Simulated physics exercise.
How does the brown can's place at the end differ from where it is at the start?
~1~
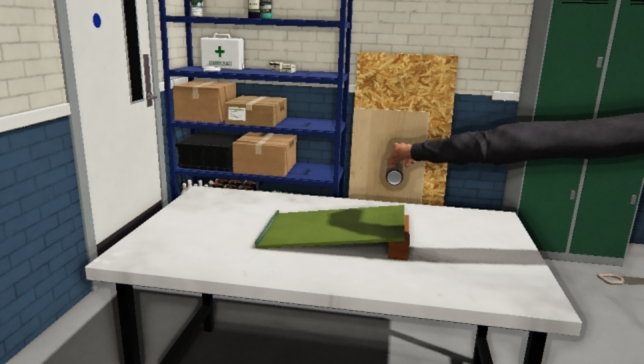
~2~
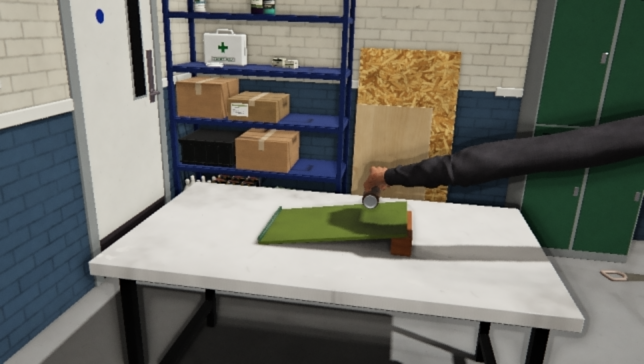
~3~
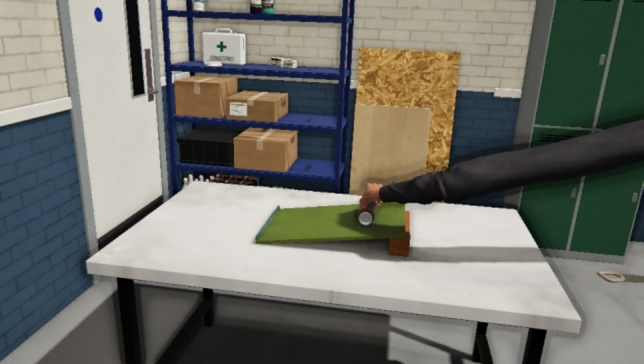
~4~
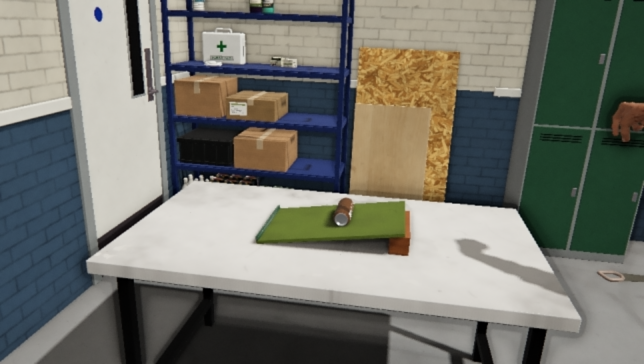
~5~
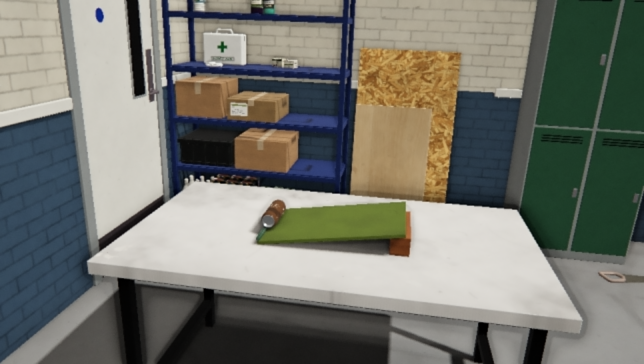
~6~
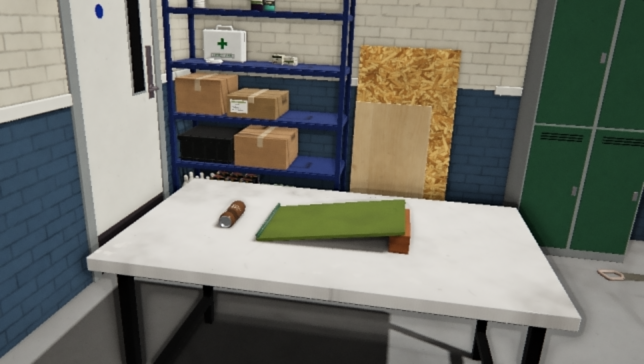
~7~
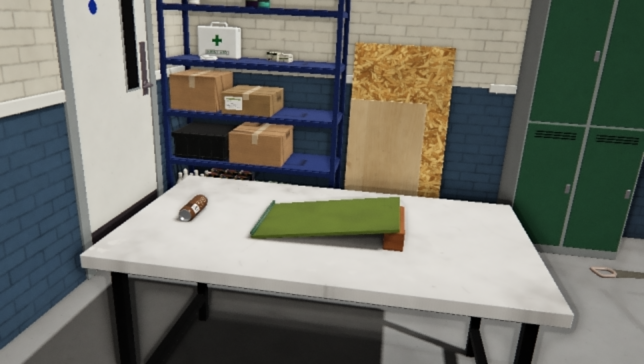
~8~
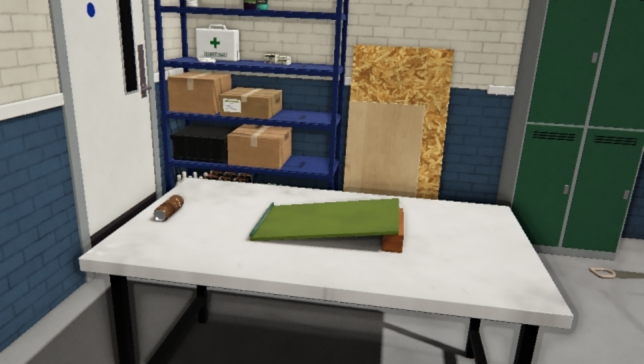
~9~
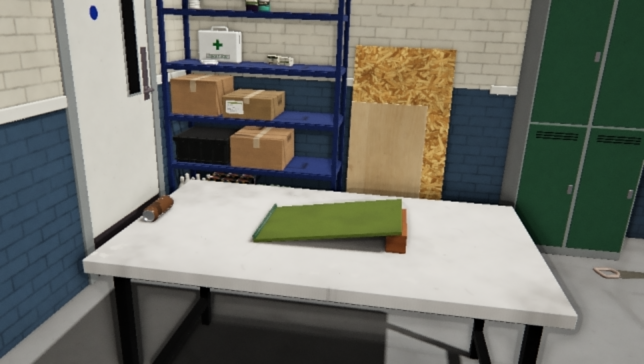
At the start the brown can is held in the hand above the raised right end of the green board. At the end it lies on its side on the white tabletop, well to the left of the board and near the table's left edge.
